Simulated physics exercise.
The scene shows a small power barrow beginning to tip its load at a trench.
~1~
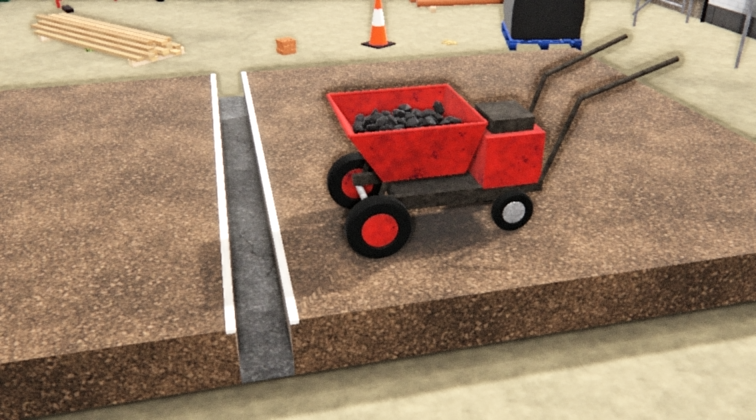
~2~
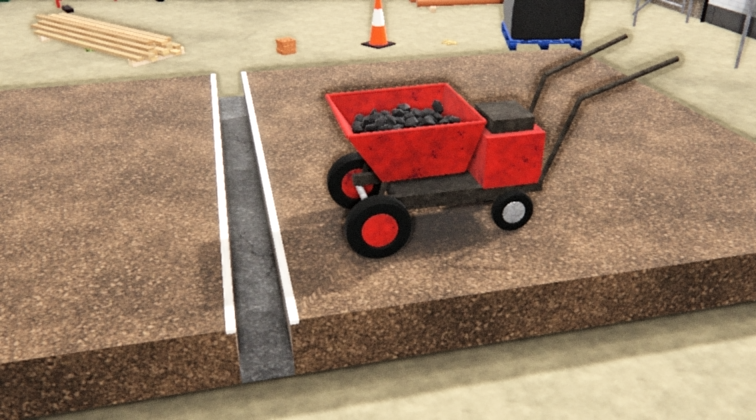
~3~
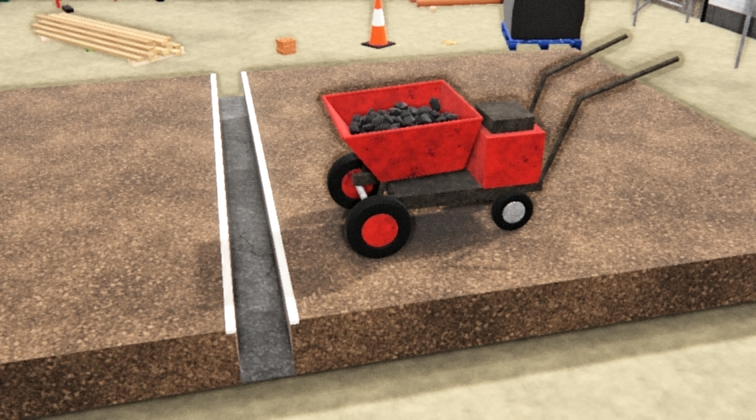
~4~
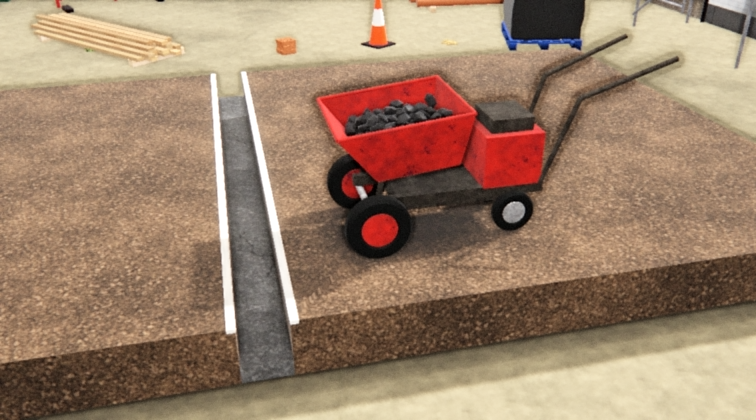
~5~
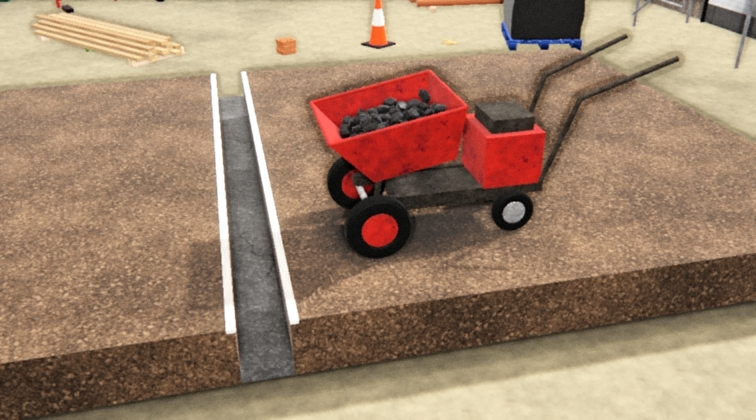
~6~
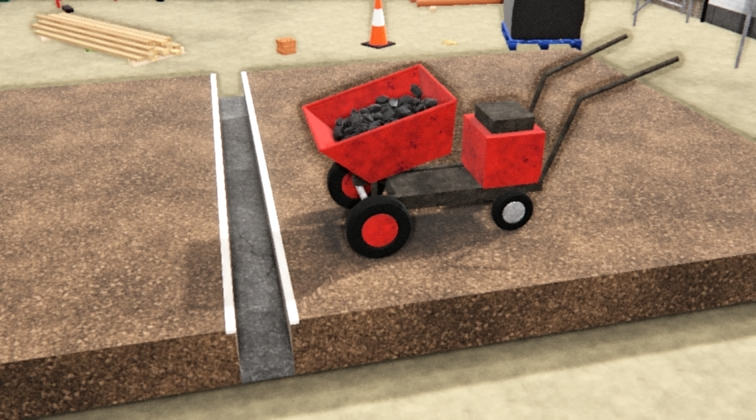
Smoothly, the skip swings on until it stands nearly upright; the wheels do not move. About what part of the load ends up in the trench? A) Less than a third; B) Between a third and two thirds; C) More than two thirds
More than two thirds.
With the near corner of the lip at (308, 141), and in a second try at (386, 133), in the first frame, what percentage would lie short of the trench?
The first position yields around 0 per cent; the second yields around 20 per cent.
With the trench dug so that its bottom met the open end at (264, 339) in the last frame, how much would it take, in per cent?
I'd guess about 70 %.
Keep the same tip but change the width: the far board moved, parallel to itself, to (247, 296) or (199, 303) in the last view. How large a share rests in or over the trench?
In order: Some 60 per cent, then some 100 per cent.
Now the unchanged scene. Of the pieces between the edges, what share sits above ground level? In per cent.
Around 5 in a hundred.
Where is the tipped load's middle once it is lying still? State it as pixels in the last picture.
Close to (250, 264).
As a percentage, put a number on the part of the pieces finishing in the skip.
Around 0 %.
Just after the last frame, skip tipped steeply; every one in the skip.
A moment on, skip tipped steeply; the larger part in the skip; about a tenth in or heaped over the trench; just a few falling.
Further on, skip tipped right over; roughly a quarter in the skip; roughly two thirds in or heaped over the trench; about a tenth beyond it.
When it is over, skip tipped right over; just a few in the skip; the larger part in or heaped over the trench; about a tenth beyond it.
